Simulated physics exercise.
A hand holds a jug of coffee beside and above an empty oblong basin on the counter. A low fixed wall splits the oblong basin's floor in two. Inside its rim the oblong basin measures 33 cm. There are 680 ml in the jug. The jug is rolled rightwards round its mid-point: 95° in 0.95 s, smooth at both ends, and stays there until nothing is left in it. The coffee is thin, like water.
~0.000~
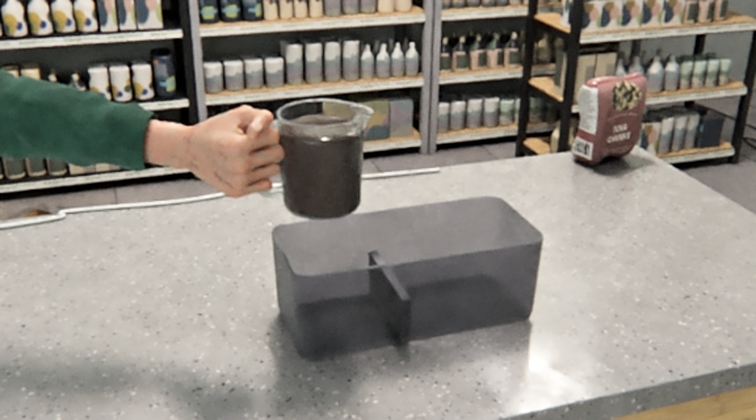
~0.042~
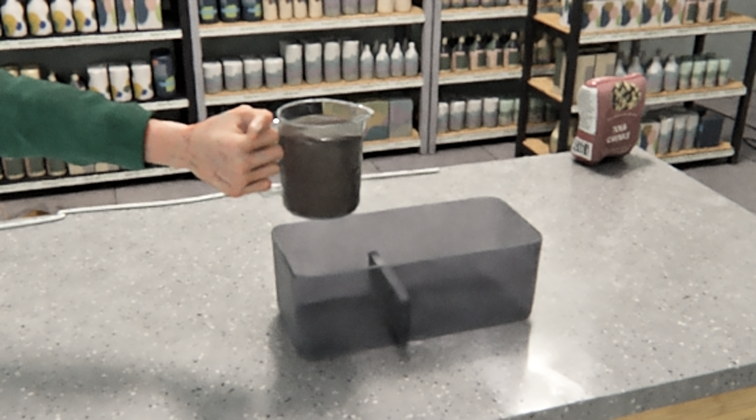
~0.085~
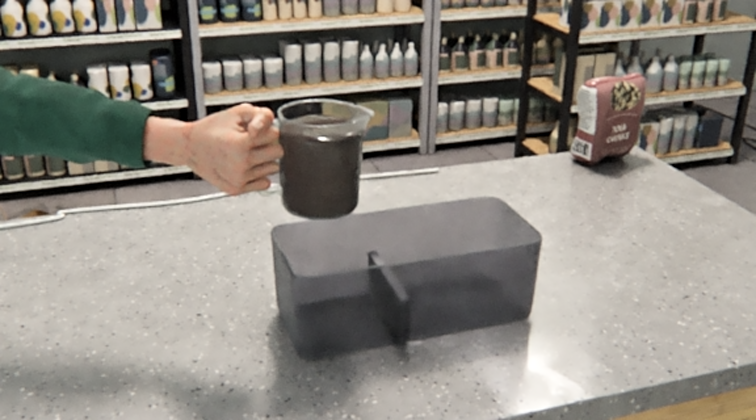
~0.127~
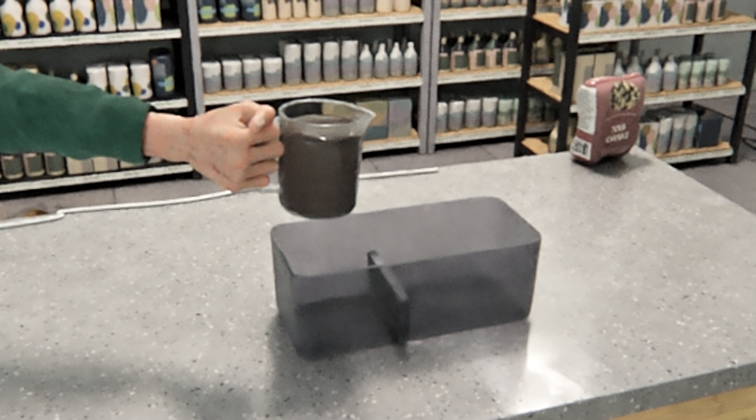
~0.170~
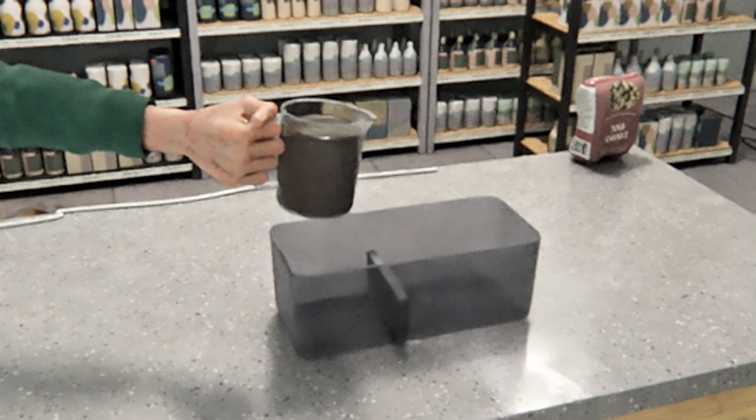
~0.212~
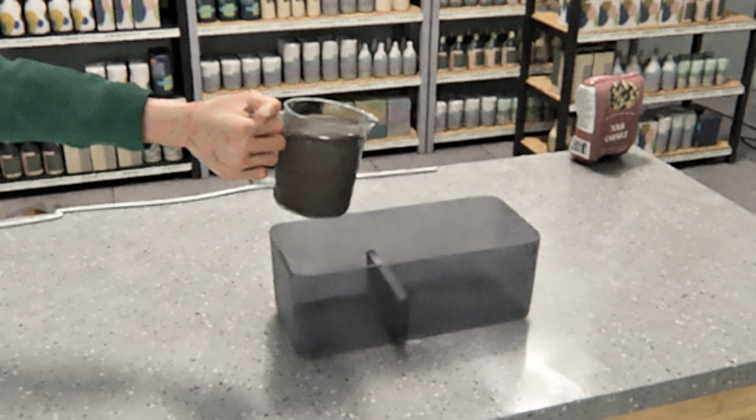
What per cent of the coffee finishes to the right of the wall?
About 96 per cent.
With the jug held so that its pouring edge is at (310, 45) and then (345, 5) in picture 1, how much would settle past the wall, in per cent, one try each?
In turn about 35 and 95 per cent.
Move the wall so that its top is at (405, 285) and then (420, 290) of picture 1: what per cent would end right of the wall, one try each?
First 90, then 65 per cent.
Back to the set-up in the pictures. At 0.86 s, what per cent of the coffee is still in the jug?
Some 38 per cent.
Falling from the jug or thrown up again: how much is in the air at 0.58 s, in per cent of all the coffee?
Near 14 in a hundred.
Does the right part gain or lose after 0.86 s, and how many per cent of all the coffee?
The share moves up, by some 52 per cent.
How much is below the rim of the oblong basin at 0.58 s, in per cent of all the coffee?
About 3 per cent.
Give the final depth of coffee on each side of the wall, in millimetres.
Some 0 mm on the left and 26 mm on the right.
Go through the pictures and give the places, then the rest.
In the first picture, it leans 0°; its right rim is at (373, 109); the coffee meets the walls at (280, 130) and (359, 121); the oblong basin's rim runs from (282, 252) to (522, 217); the wall's top is at (389, 275).
In the second picture, it leans 0°; its right rim is at (373, 110); the coffee meets the walls at (280, 130) and (359, 122).
In the third picture, it leans 2°; its right rim is at (373, 111); the coffee meets the walls at (281, 129) and (359, 122).
In the fourth picture, it leans 4°; its right rim is at (374, 113); the coffee meets the walls at (281, 129) and (359, 123).
In the fifth picture, it leans 7°; its right rim is at (376, 115); the coffee meets the walls at (283, 129) and (361, 123).
In the sixth picture, it leans 11°; its right rim is at (378, 118); the coffee meets the walls at (284, 129) and (364, 122).
Then, 0.58 s in, the tilt is 64° and 83 per cent is still to pour, 0 is left of the wall and 3 right of it.
Then, 0.86 s in, the tilt is 93° and 38 per cent is still to pour, 0 is left of the wall and 44 right of it.
Then, 1.14 s in, the tilt is 95° and 9 per cent is still to pour, 0 is left of the wall and 86 right of it.
Then, 1.45 s in, the tilt is 95° and 2 per cent is still to pour, 1 is left of the wall and 96 right of it.
Finally, 3 per cent lies left of the wall, 96 right of it and 0 outside.
